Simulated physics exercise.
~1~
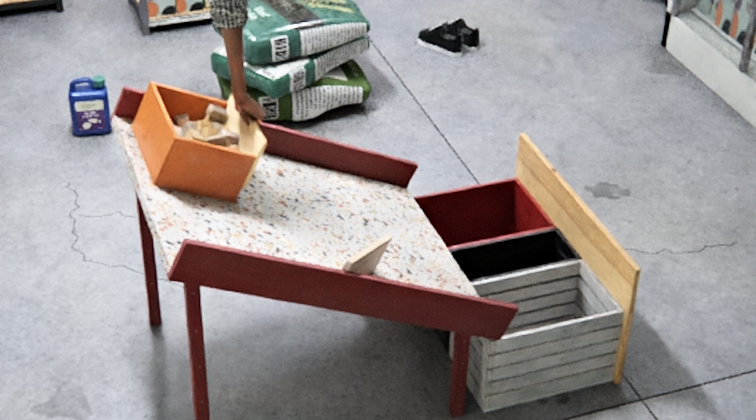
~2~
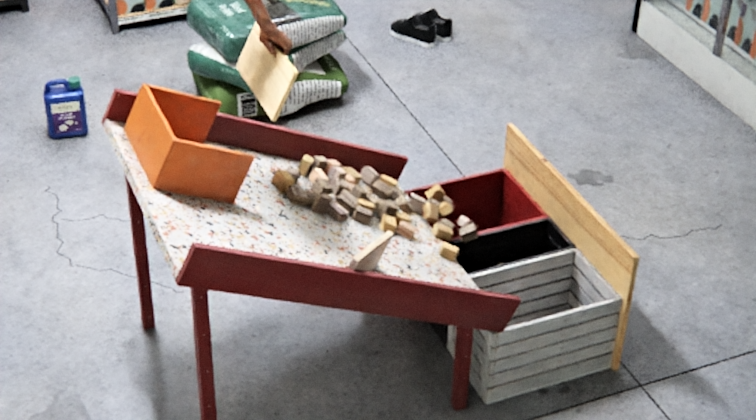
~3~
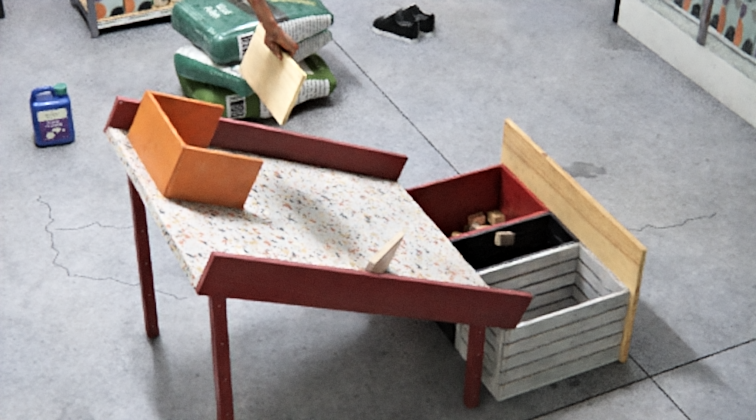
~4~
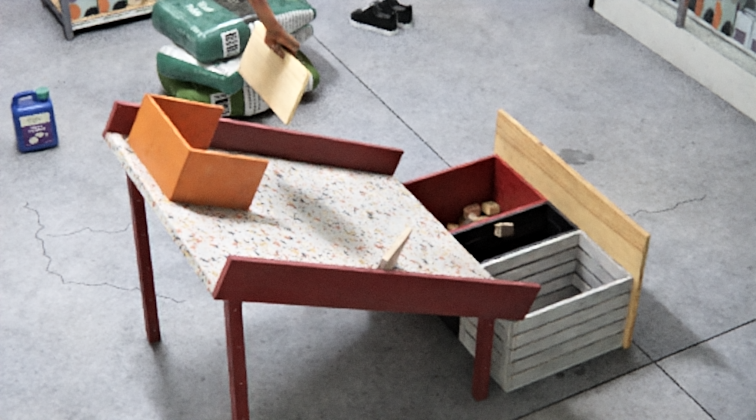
The clip opens on a sloping speckled table with dark red rails, where a hand holds a wooden panel against an orange pen full of small timber blocks. The hand lifts the panel up and to the right, clear of the pen. The blocks spill out and tumble down the slope in a loose stream, past a small angled board, toward the far side of the low edge. They drop off until the tabletop is bare. As the view drifts slightly sideways, most of the blocks lie in the farthest, red tub, with some in the black middle one and none in the white bin.
